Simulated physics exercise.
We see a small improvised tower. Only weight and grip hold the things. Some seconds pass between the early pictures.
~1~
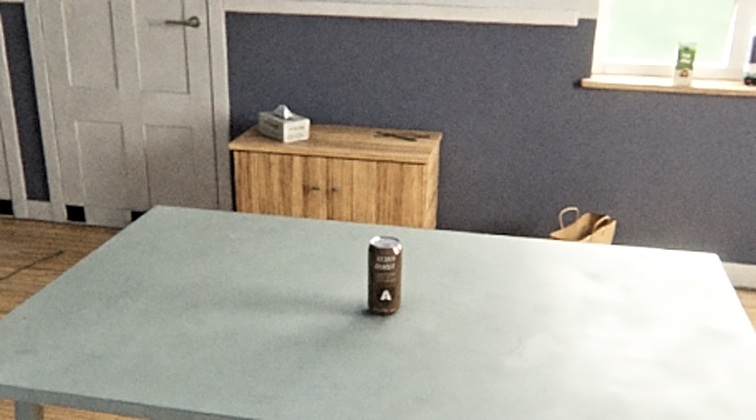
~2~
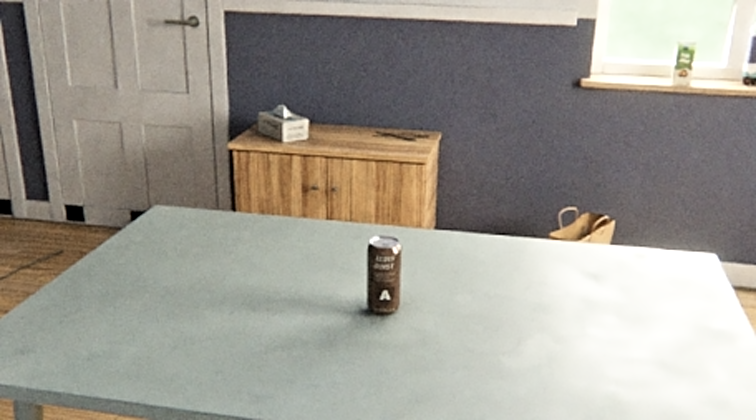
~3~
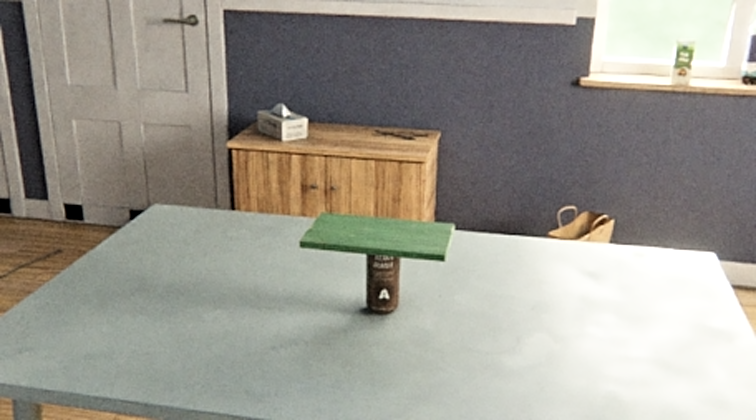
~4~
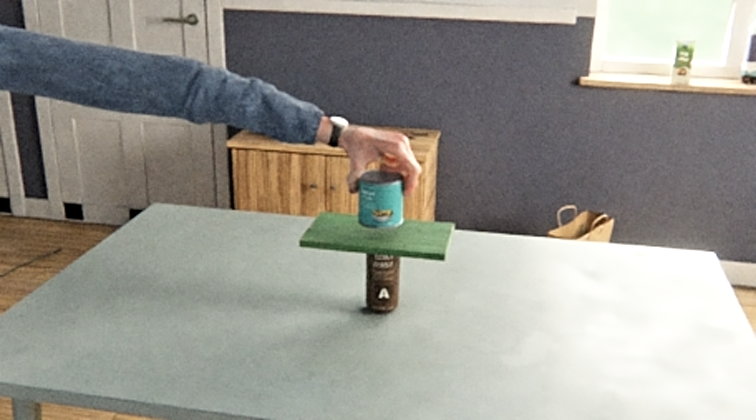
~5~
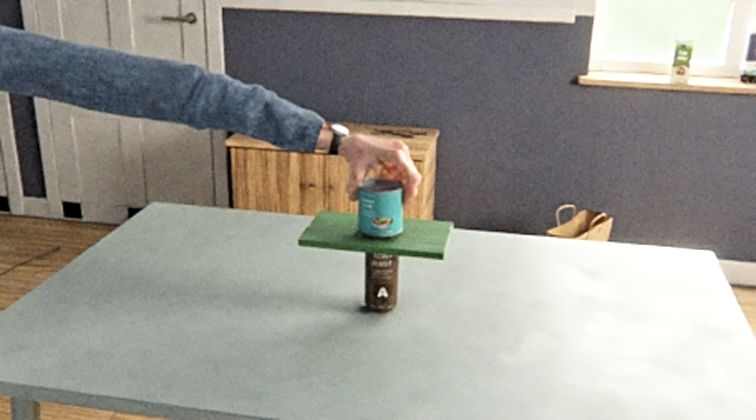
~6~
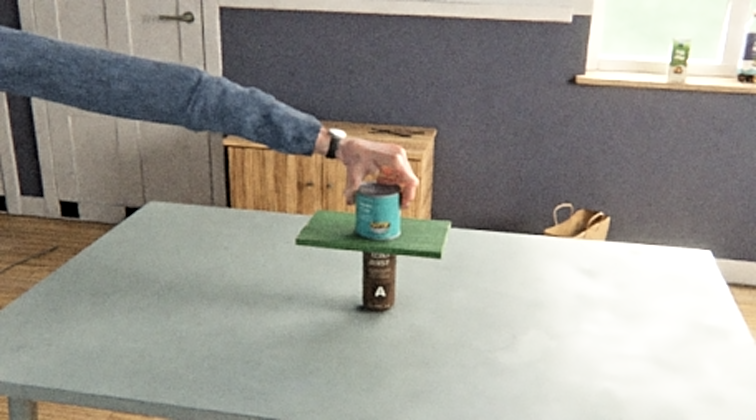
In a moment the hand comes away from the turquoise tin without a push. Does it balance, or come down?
Outcome: The stack holds.
Then, 0.20 s on from there, no change.
Then, 0.40 s on from there, turquoise tin resting near (378, 211).
In the end, all 3 unmoved. At the end, from the last picture's camera, turquoise tin near (378, 211). The stack stays up.
